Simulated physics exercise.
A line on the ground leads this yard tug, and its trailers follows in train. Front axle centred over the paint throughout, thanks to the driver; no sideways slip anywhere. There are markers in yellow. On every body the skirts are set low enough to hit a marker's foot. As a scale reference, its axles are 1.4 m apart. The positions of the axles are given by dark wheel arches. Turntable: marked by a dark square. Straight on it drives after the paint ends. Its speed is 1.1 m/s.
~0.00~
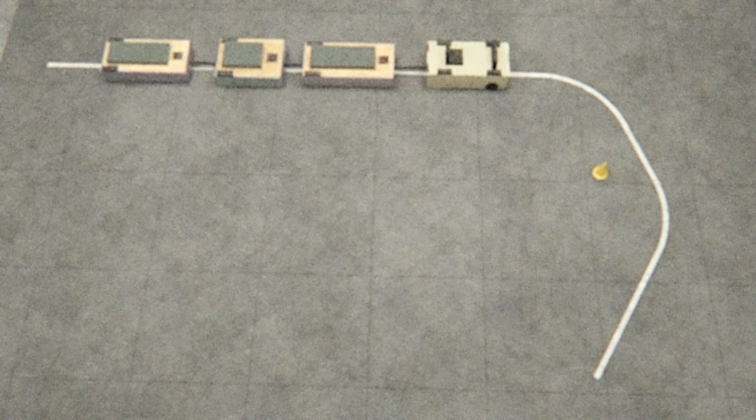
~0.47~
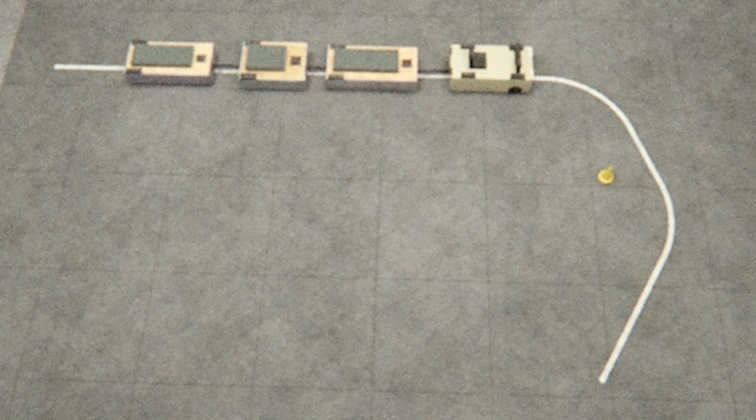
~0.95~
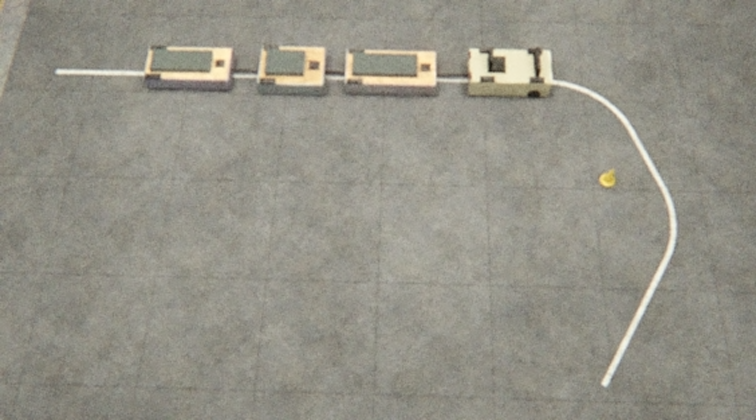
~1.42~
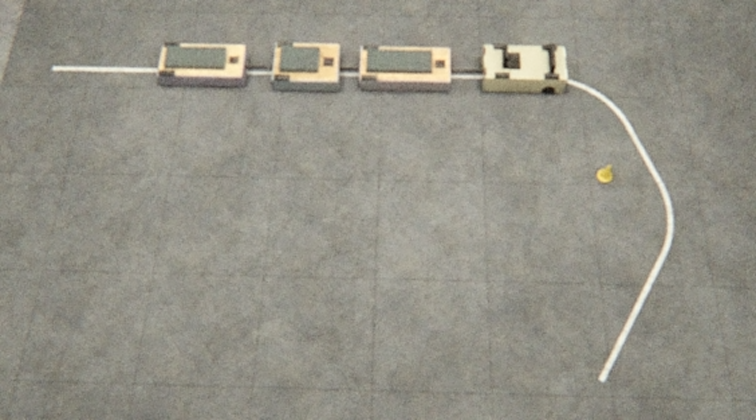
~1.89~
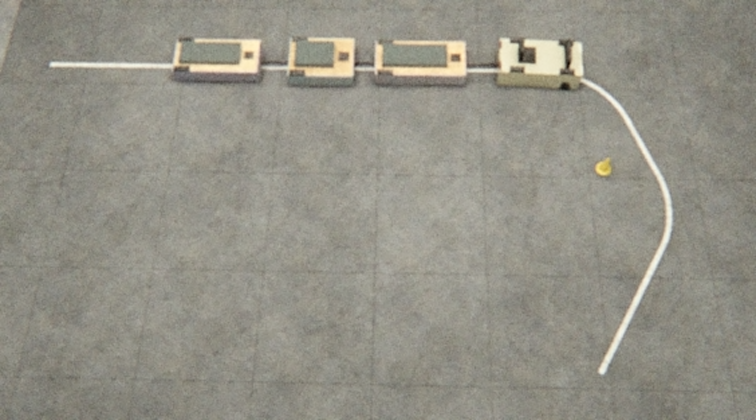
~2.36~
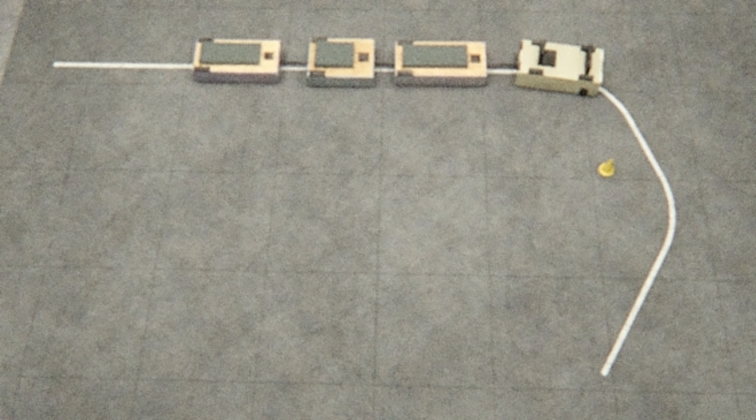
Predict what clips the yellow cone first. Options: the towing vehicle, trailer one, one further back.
Contact is made first by the trailer right behind it.
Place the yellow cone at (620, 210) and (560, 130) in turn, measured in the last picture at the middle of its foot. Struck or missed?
Try 1 touched, try 2 touched.
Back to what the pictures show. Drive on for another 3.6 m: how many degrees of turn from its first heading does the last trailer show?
Compared with the start, the last trailer heads some 0° away.
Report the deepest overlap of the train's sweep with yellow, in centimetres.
The figure for yellow is 80.
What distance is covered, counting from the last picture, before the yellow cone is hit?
After roughly 8.0 metres.
By 9.7 s, the last axle is at (431, 60) of the last picture, 5 cm off the line; the first trailer has hit yellow.
By 15.7 s, the last axle is at (593, 136) of the last picture, 155 cm off the line.
By 22.4 s, the last axle is at (592, 375) of the last picture, 30 cm off the line; 1 of 1 struck in all.
